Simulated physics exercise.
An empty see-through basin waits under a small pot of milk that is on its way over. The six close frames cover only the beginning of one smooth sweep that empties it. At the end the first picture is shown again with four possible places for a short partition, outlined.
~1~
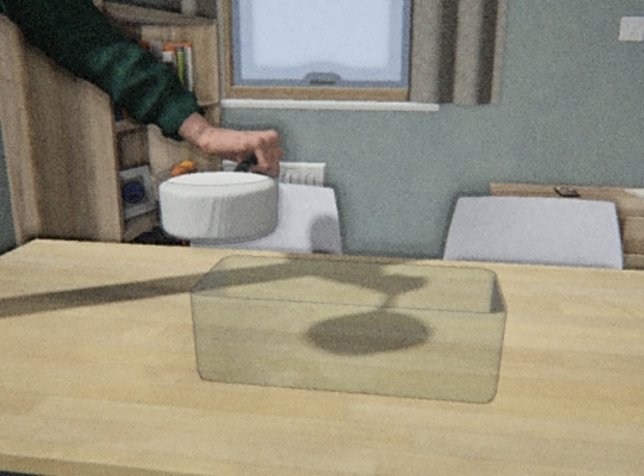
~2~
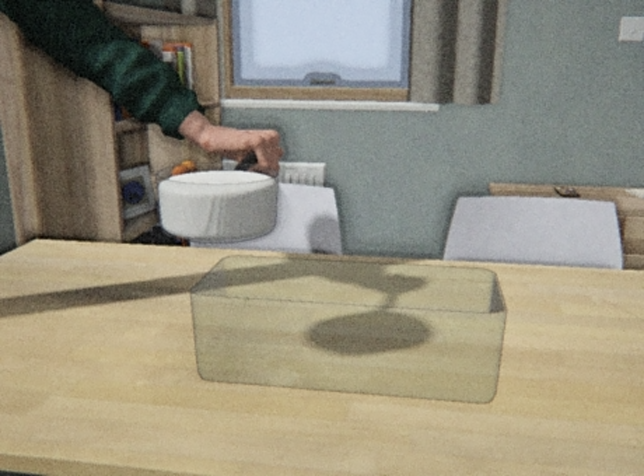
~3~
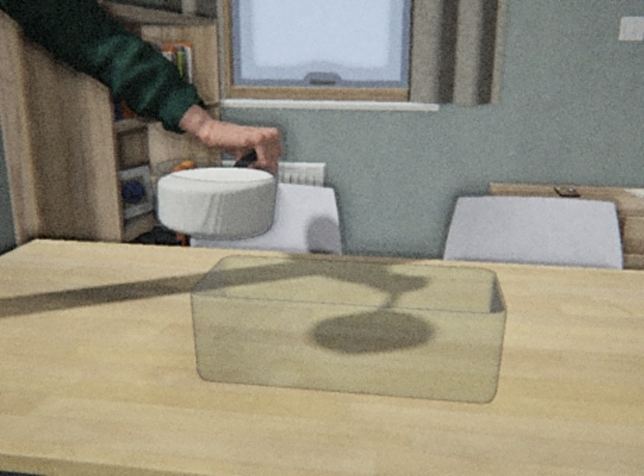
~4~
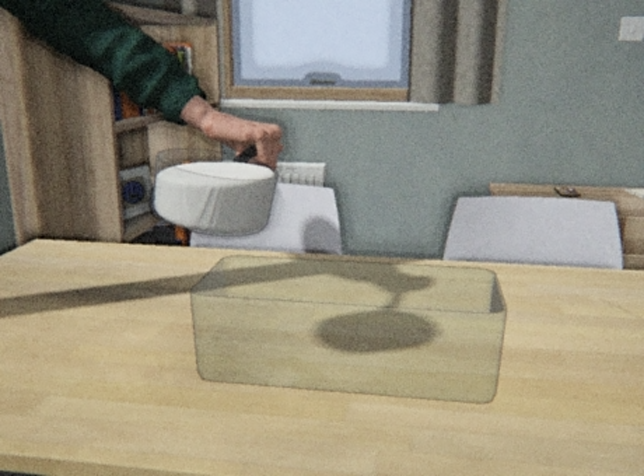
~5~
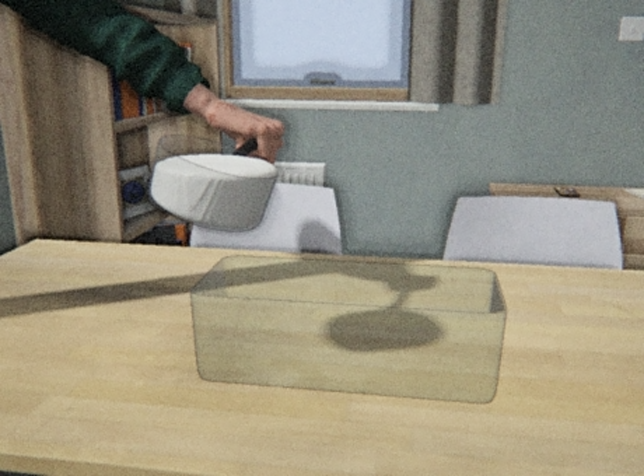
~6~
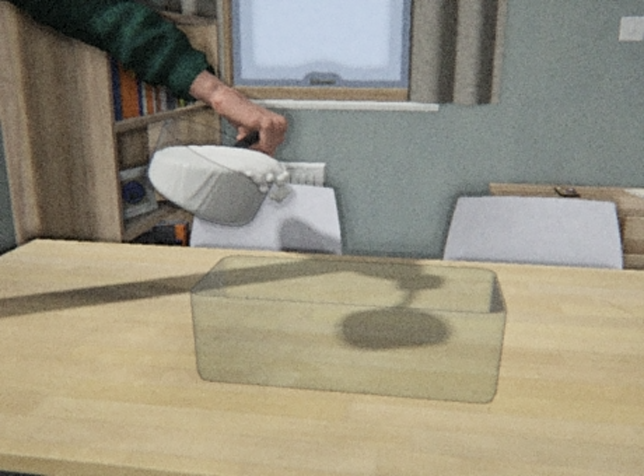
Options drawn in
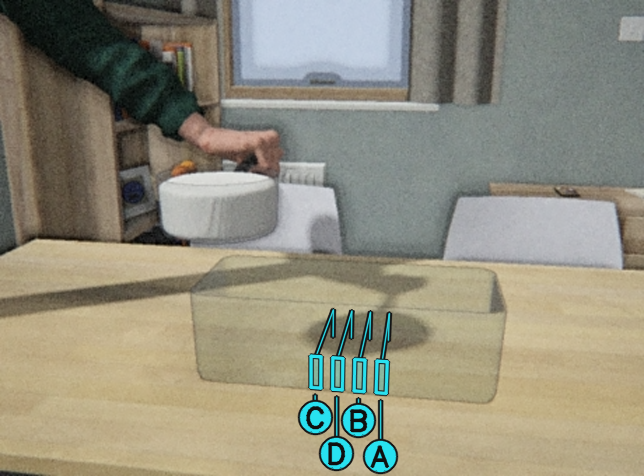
A hand tilts a small white pot above a clear basin until milk crosses its lip.
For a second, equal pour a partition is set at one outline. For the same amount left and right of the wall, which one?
I would pick slot B.
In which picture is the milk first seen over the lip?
Picture 5.
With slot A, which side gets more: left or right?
More ends on the left.
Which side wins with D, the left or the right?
The right side.
In cyan, A at (380, 400); B at (358, 398); C at (315, 395); D at (336, 397).
With A, about 81 % ends left of the wall and 18 % right of it.
With B, about 46 % ends left of the wall and 53 % right of it.
With C, about 9 % ends left of the wall and 90 % right of it.
With D, about 21 % ends left of the wall and 79 % right of it.
